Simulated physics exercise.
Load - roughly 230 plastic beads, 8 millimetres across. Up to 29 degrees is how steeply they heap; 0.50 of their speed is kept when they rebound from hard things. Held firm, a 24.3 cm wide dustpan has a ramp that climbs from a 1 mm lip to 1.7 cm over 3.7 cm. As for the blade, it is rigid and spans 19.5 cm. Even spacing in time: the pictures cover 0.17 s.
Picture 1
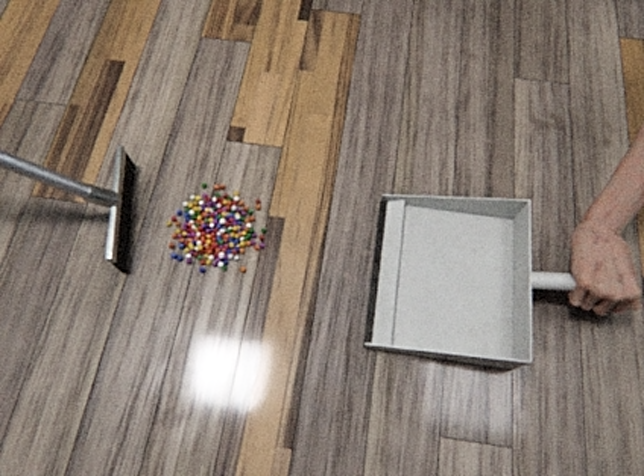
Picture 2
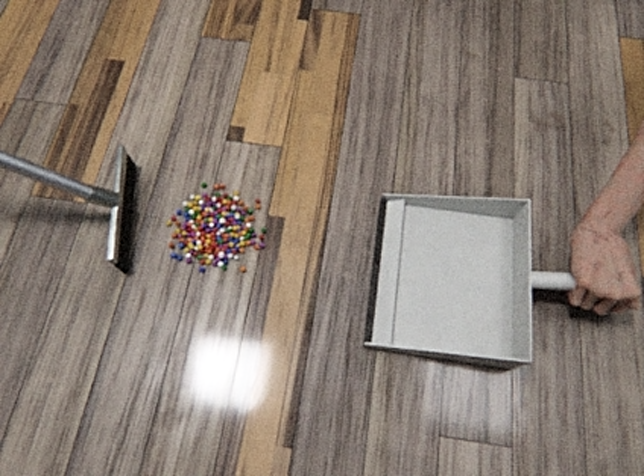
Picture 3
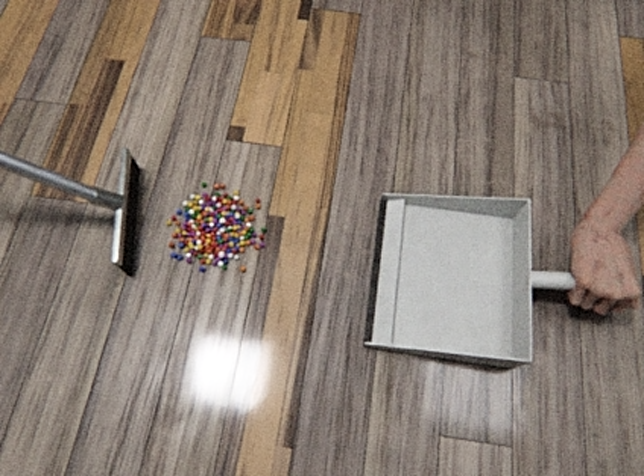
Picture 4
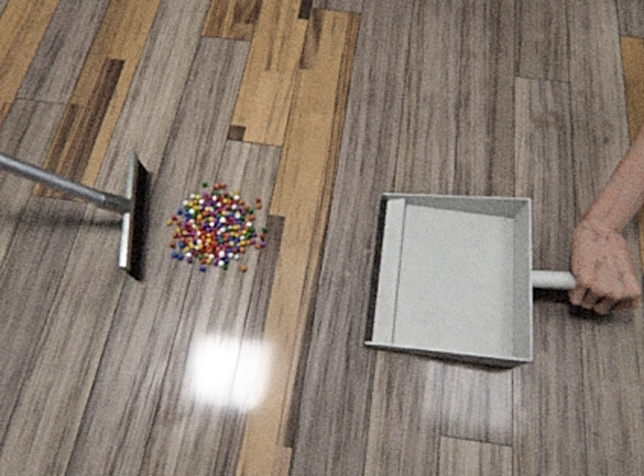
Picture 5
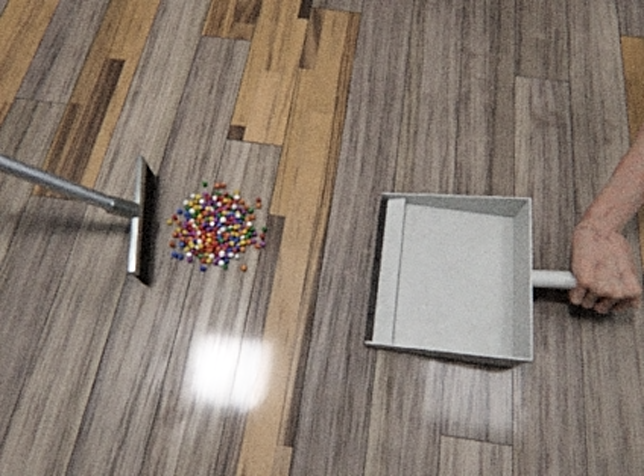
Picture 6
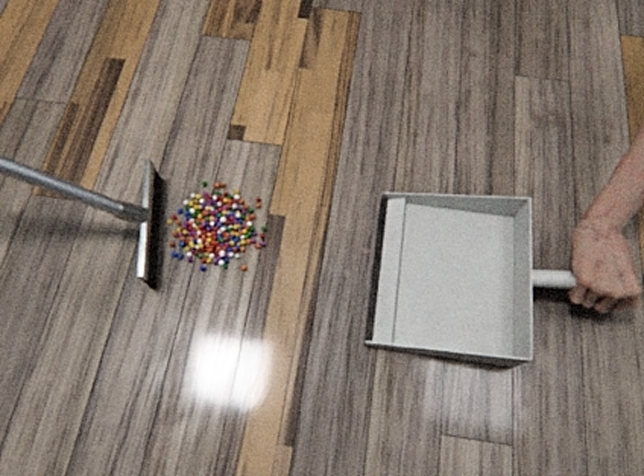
A hand held a pale dustpan still on the wooden floor at the right, while a blade on a long handle slid slowly right, nearing a small pile of colorful beads that stayed put.
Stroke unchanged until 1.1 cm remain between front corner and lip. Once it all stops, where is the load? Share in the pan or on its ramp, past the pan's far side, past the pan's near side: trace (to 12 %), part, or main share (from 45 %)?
Pan trace, far side trace, near side trace.
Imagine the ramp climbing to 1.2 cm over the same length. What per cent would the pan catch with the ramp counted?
Roughly 0 per cent.
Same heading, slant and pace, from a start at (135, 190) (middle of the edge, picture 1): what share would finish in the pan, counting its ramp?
The pan and its ramp would take some 5 per cent.
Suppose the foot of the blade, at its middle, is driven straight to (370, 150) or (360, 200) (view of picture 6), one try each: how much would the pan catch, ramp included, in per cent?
Roughly 0 % and 20 %.
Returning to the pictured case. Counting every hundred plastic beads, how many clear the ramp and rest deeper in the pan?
Roughly 0 in a hundred.
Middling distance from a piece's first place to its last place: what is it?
I'd say near 12 cm.
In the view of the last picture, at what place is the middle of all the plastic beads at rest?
Look around (301, 233) in the last picture.
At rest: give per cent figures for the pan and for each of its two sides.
Final, in %: Pan 0, far side 0, near side 5.
Then, 0.37 s after the last picture, middle of the blade 20 cm from the lip; 0 % over the lip, far side 0 %, near side 0 %.
Then, 0.60 s after the last picture, middle of the blade 10 cm from the lip; 0 % over the lip, far side 0 %, near side 0 %.
Then, 0.95 s after the last picture, middle of the blade 3 cm from the lip; 0 % over the lip, far side 0 %, near side 5 %.
In the end, pan 0 %, far side 0 %, near side 5 %, in front of the lip or behind the blade 95 %.
